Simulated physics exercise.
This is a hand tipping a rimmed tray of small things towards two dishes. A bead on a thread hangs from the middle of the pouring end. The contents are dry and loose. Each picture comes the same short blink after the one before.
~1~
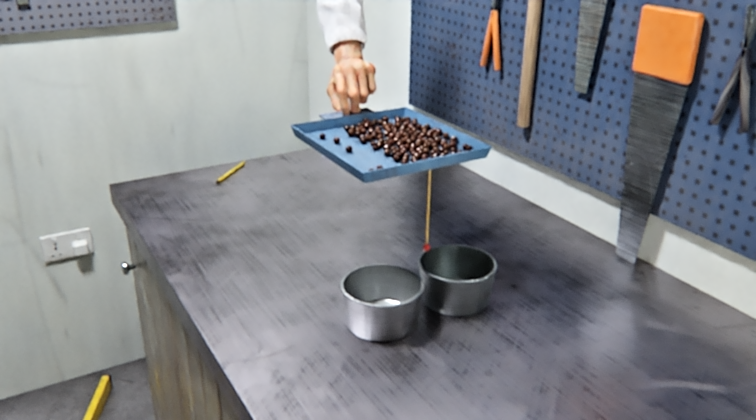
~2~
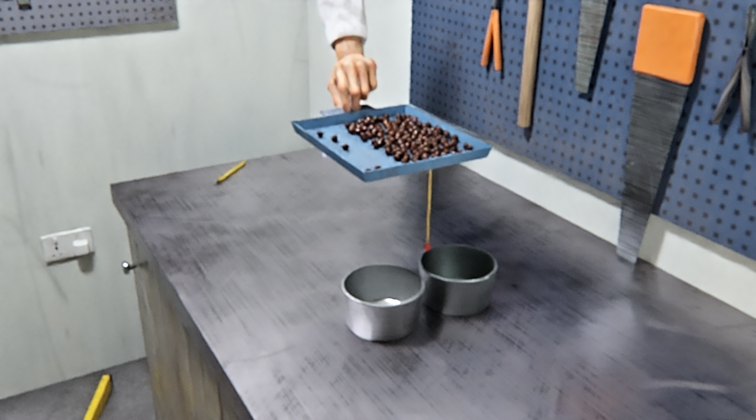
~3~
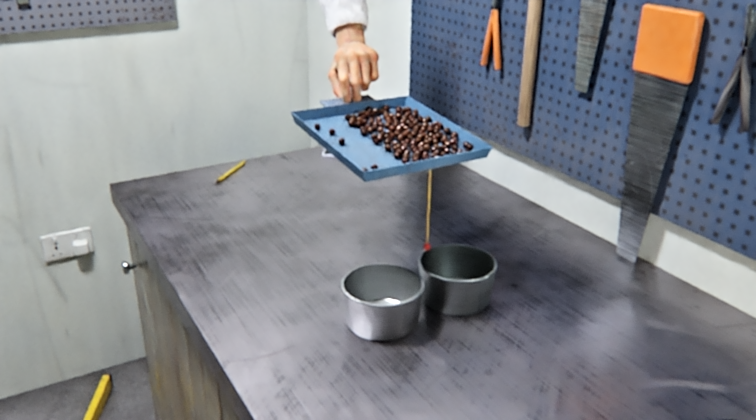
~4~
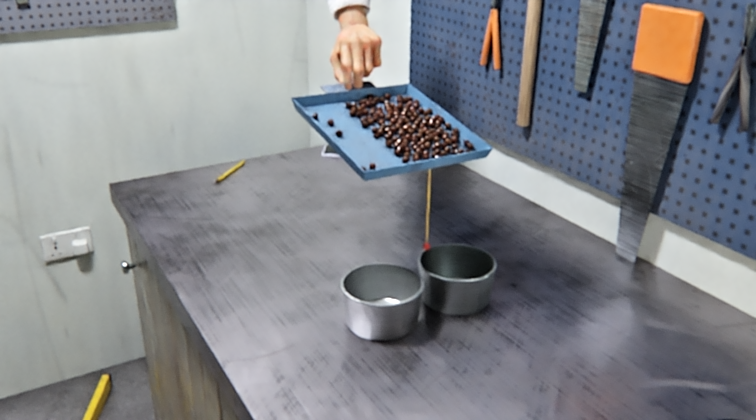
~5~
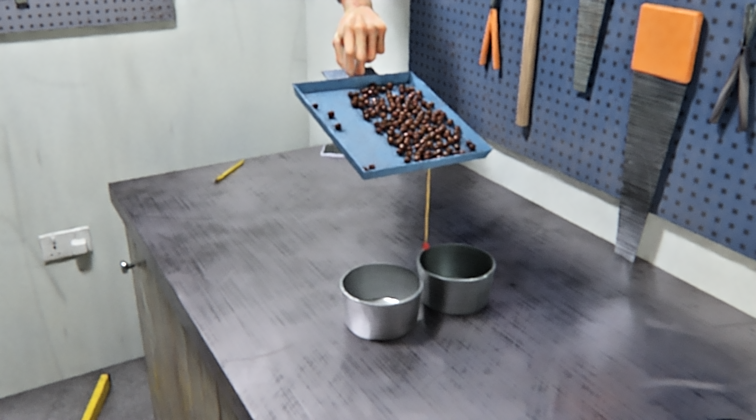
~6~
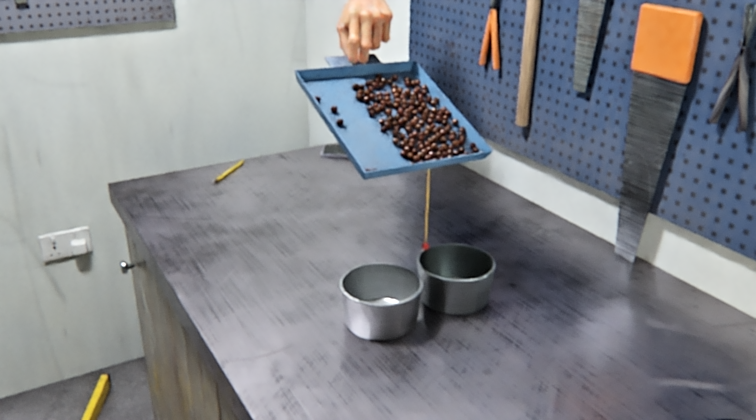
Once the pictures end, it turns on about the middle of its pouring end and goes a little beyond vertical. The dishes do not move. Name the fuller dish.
It favours the right dish.
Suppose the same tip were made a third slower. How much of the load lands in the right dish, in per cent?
Near 50 %.
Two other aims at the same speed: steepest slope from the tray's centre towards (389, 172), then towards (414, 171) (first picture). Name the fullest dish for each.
One: The left dish. Two: The left one.
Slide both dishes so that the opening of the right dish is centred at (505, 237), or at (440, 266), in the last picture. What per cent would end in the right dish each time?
In turn 10 and 40 in a hundred.
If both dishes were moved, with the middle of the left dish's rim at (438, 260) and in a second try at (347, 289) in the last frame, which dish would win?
One: The left-hand dish. Two: Right.
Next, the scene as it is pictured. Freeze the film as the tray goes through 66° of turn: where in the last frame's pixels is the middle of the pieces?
Around (452, 159).
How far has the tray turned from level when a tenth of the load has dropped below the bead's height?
Roughly 70°.
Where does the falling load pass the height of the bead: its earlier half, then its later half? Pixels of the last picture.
Around (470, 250) and then (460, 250).
Soon, tray tipped steeply; most on the tray; a small part in the right dish; a stray few outside both; about a quarter in the air.
A while on, tray tipped past a quarter turn; a stray few on the tray; a small part in the left dish; about a third in the right dish; about a quarter outside both; about a quarter in the air.
Towards the end, tray tipped past a quarter turn; a small part in the left dish; about half in the right dish; about a third outside both.
Finally, tray tipped past a quarter turn; a small part in the left dish; about half in the right dish; about a third outside both.
